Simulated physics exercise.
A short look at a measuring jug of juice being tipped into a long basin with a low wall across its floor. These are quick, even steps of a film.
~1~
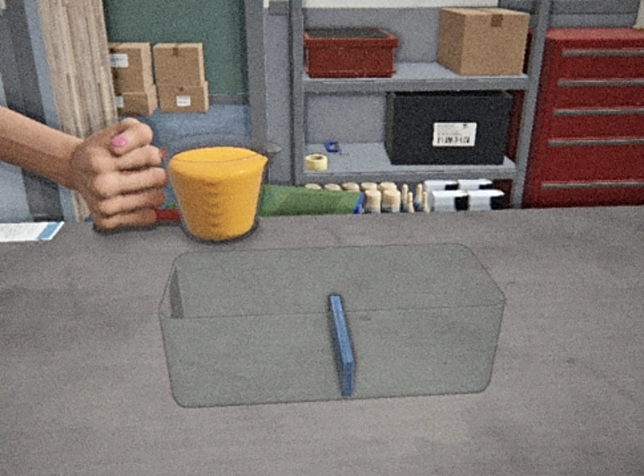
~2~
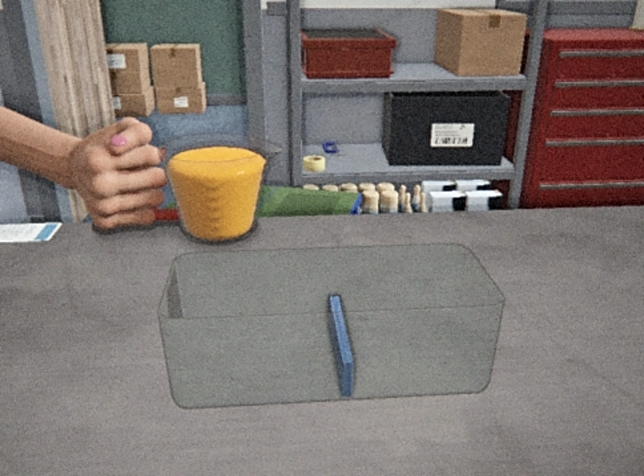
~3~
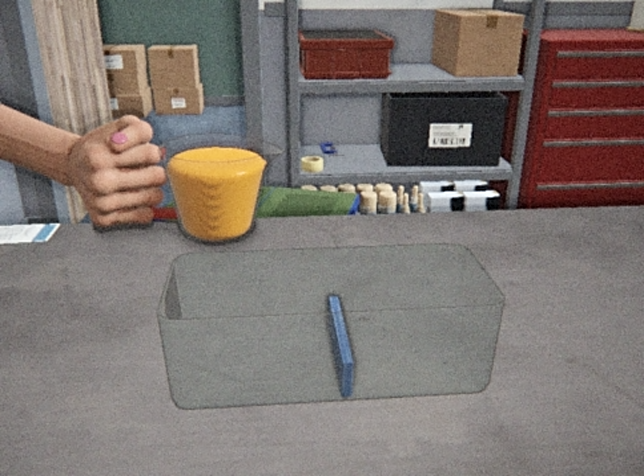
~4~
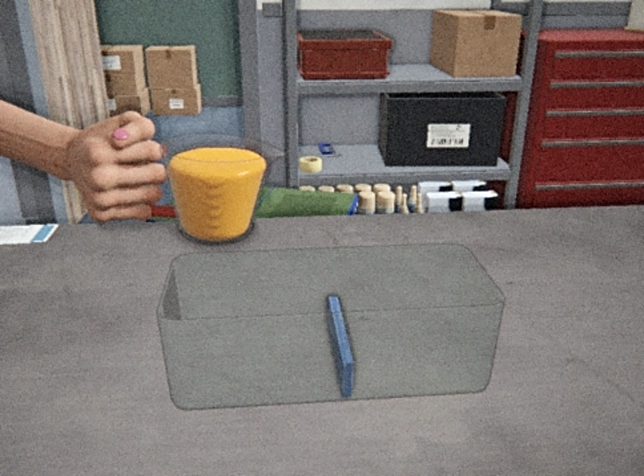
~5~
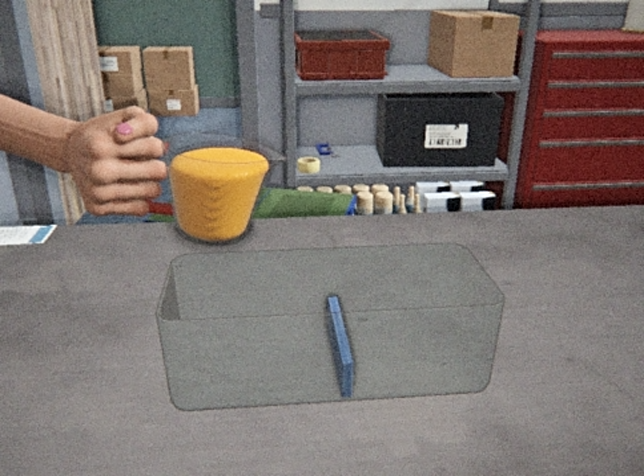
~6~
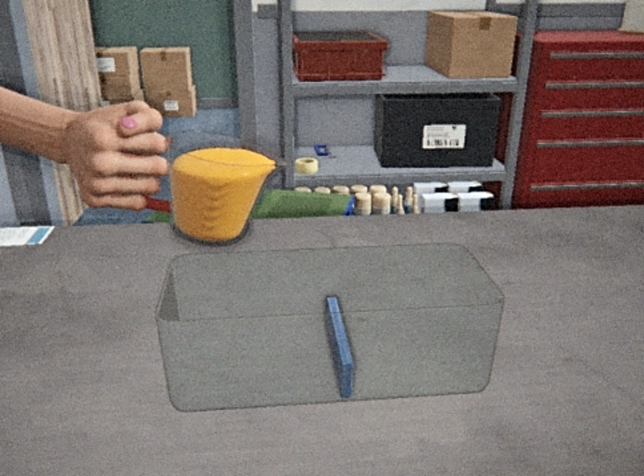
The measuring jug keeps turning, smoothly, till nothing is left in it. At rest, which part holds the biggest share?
The left-hand section gets the most.
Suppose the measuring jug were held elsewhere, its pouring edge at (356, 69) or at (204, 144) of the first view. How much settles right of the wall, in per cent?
The first gives 95 %, the second 5 %.
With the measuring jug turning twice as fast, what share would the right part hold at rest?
Near 15 %.
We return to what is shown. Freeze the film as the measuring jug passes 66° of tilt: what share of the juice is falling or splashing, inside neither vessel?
Close to 20 per cent.
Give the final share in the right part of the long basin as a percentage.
Close to 30 per cent.
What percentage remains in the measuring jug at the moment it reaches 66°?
Roughly 60 in a hundred.
A moment on, the tilt is 66° and 62 per cent is still to pour, 7 is left of the wall and 12 right of it.
Next, the tilt is 100° and 8 per cent is still to pour, 57 is left of the wall and 29 right of it.
Then the tilt is 107° and 0 per cent is still to pour, 69 is left of the wall and 30 right of it.
Later the tilt is 107° and 0 per cent is still to pour, 69 is left of the wall and 30 right of it.
At rest 69 per cent lies left of the wall, 30 right of it and 1 outside.
